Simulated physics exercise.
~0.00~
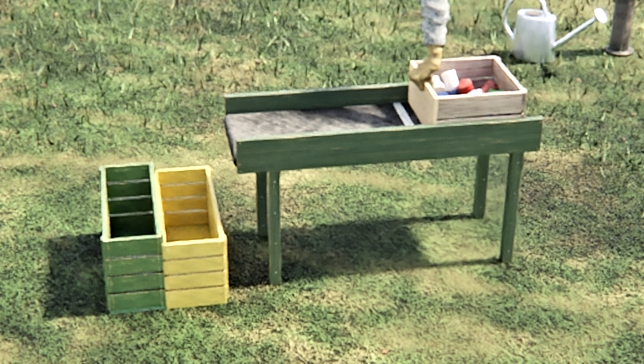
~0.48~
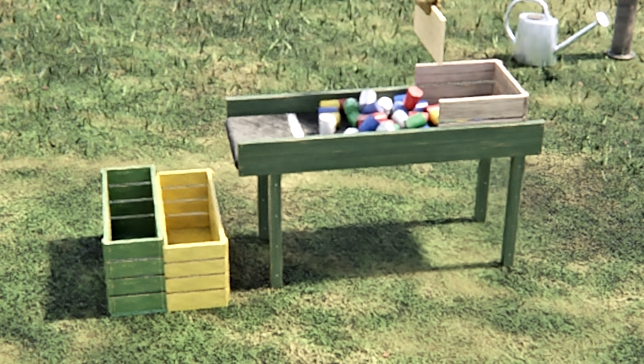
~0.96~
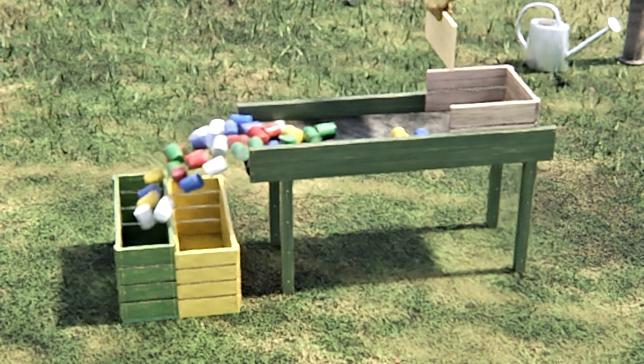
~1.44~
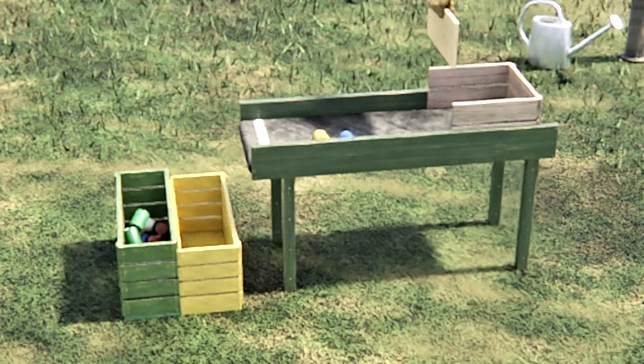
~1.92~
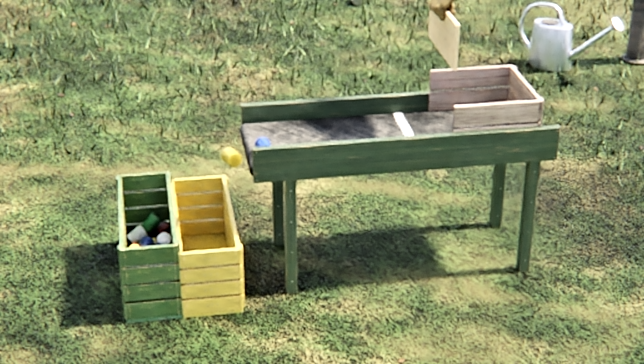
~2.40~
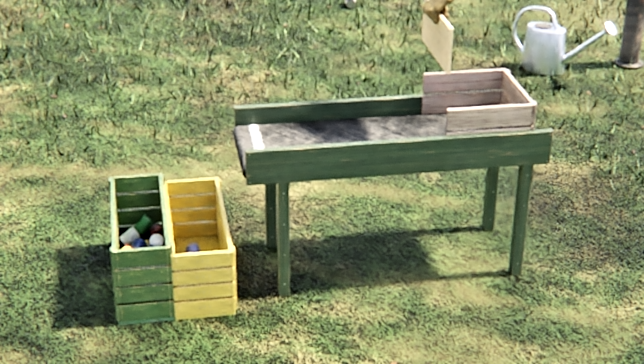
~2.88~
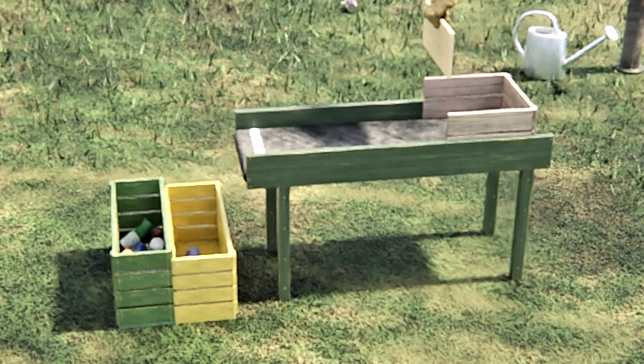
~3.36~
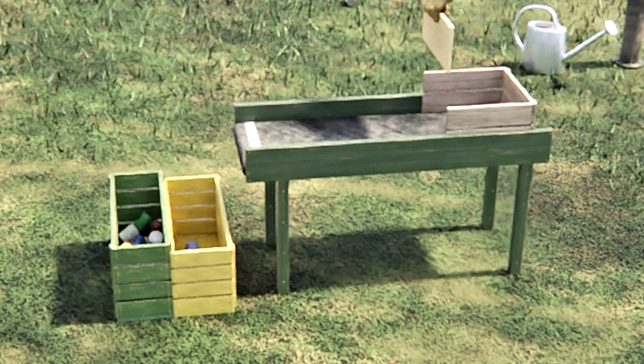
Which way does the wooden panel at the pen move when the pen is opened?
The wooden panel moves up, ending above the belt beside the pen.
